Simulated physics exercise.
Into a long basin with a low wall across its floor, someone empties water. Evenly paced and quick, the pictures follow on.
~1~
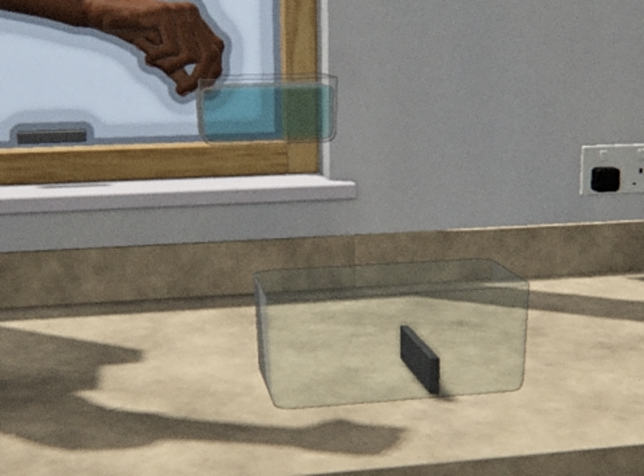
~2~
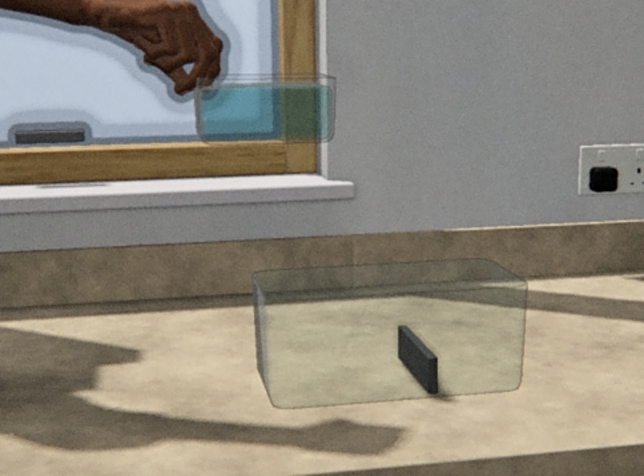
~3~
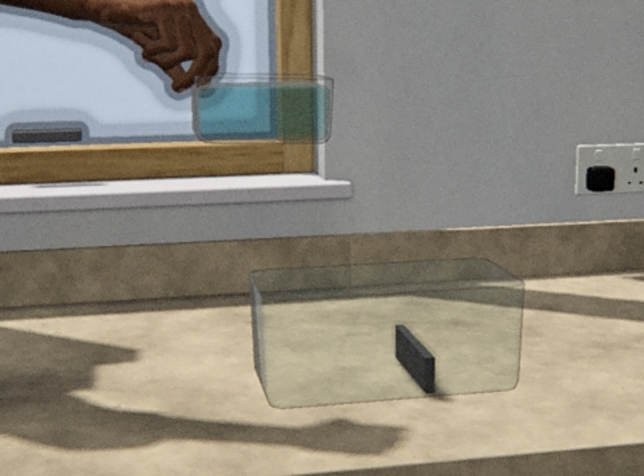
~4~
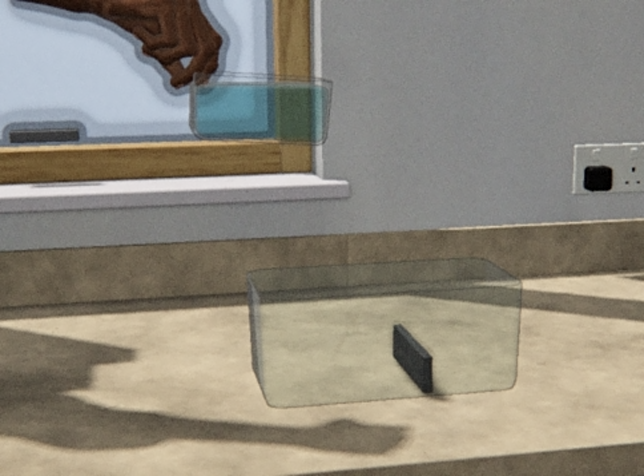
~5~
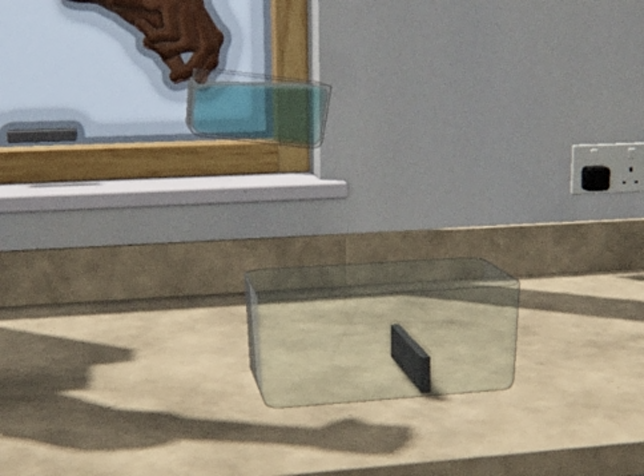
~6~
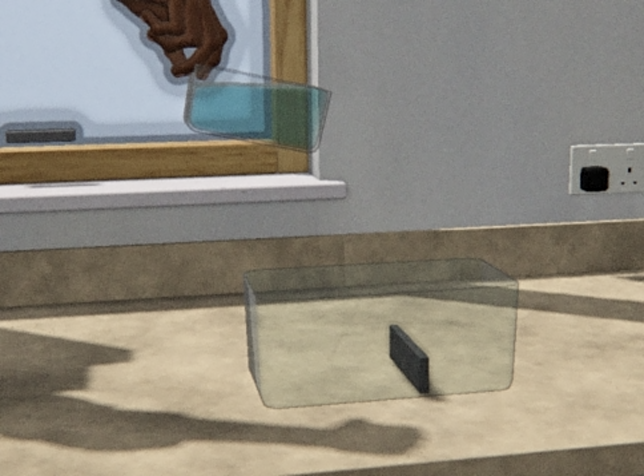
A brown hand at the upper left holds a small clear container of blue-green water before a wood-framed window, seen from the front across a sunlit, mottled beige worktop. Below stands a long, empty, transparent basin with a low dark wall across its floor, and a socket with a black plug is at right. The hand gradually tilts the container down to the right while the view shifts very slightly.
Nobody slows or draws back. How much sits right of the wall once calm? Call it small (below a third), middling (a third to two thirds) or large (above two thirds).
Middling.
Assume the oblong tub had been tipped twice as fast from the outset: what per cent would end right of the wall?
I'd put it at some 15 percent.
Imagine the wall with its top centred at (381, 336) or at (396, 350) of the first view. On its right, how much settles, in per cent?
70 per cent, then 55 per cent, roughly.
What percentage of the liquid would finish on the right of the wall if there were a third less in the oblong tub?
Estimate: Close to 5 per cent.
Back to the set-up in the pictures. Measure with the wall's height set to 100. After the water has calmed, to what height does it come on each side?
I'd put the left at about 40 and the right at about 50.
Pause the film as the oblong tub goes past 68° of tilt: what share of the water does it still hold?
Close to 35 parts in a hundred remain.
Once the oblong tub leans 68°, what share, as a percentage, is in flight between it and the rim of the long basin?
Airborne share: Approx. 45 %.
A moment on, the oblong tub is tipped part way and 37 per cent is still to pour, 11 is left of the wall and 7 right of it.
Next, the oblong tub is tipped right over and 6 per cent is still to pour, 41 is left of the wall and 41 right of it.
Then the oblong tub is tipped right over and 0 per cent is still to pour, 54 is left of the wall and 41 right of it.
Later the oblong tub is tipped right over and 0 per cent is still to pour, 54 is left of the wall and 41 right of it.
Finally, 54 per cent lies left of the wall, 41 right of it and 5 outside.
